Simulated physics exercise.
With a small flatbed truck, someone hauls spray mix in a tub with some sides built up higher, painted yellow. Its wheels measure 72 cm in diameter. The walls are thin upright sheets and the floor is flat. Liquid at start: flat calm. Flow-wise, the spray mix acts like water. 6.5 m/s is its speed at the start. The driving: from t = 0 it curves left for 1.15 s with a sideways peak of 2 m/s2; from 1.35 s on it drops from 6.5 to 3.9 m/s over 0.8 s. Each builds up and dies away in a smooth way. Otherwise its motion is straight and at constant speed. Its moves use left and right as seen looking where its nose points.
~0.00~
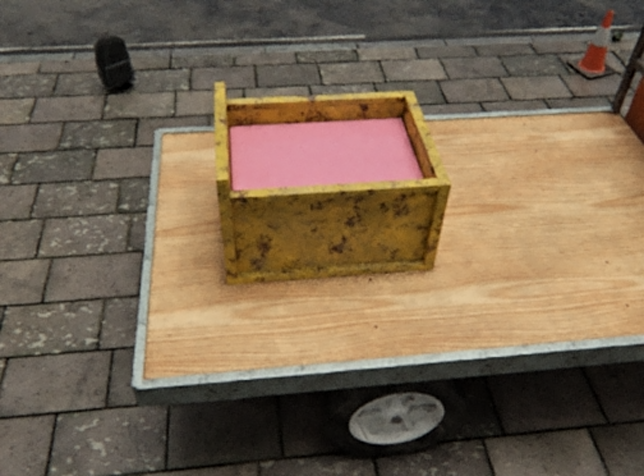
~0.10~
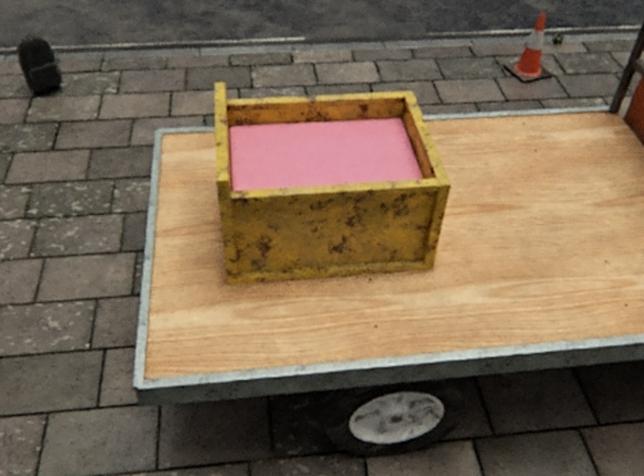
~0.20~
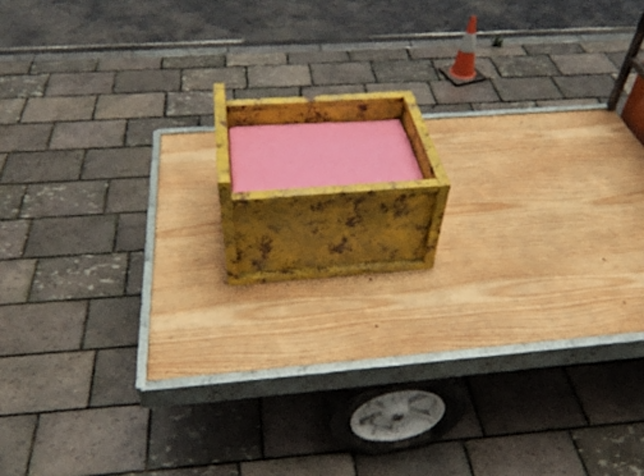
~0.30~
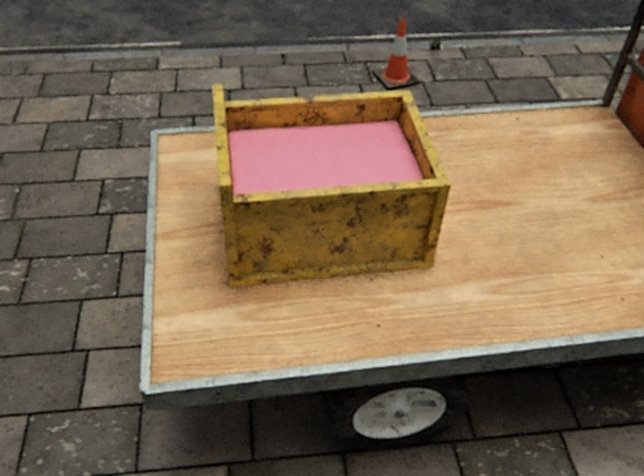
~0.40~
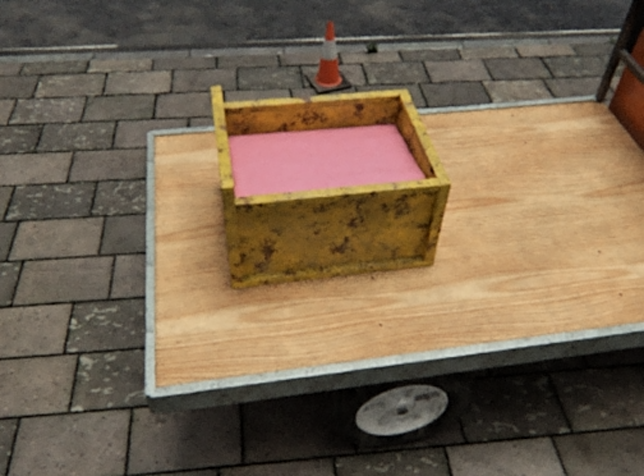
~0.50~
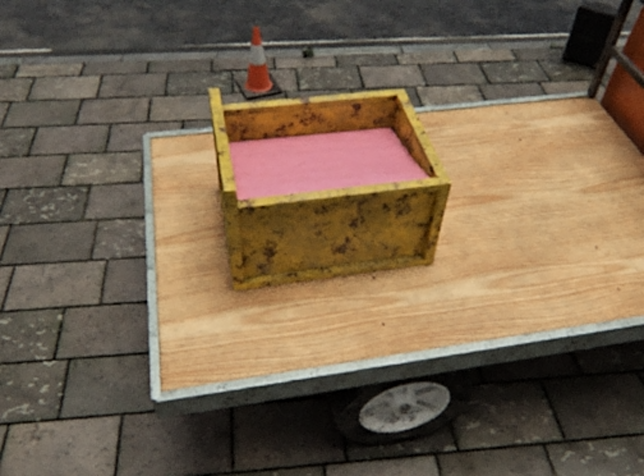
Yellow open-topped box of pink liquid riding on a wooden flatbed past paving and a traffic cone, liquid gradually tilting towards the viewer.
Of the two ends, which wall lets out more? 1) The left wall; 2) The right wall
The right wall.
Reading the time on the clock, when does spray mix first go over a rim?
2.0 s.
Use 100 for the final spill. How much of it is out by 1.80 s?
By then it's around 0 per cent.
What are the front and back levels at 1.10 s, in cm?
Close to 38 cm at the front end and 38 cm at the back end.
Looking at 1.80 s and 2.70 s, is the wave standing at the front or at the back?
Tilt: Towards the fore end, then towards the aft end.
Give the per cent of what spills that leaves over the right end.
Some 90 per cent of it.
Then, 1.10 s in, it stands 38 cm high behind and 38 cm in front; all of it is still inside.
Then, 1.80 s in, it stands 19 cm high behind and 60 cm in front; all of it is still inside.
Then, 2.70 s in, it stands 65 cm high behind and 20 cm in front; 15 per cent has gone over the right end, a little elsewhere.
Then, 5.14 s in, 20 per cent has gone over the right end, a little elsewhere; the right end has passed 18 per cent and the left end 0.
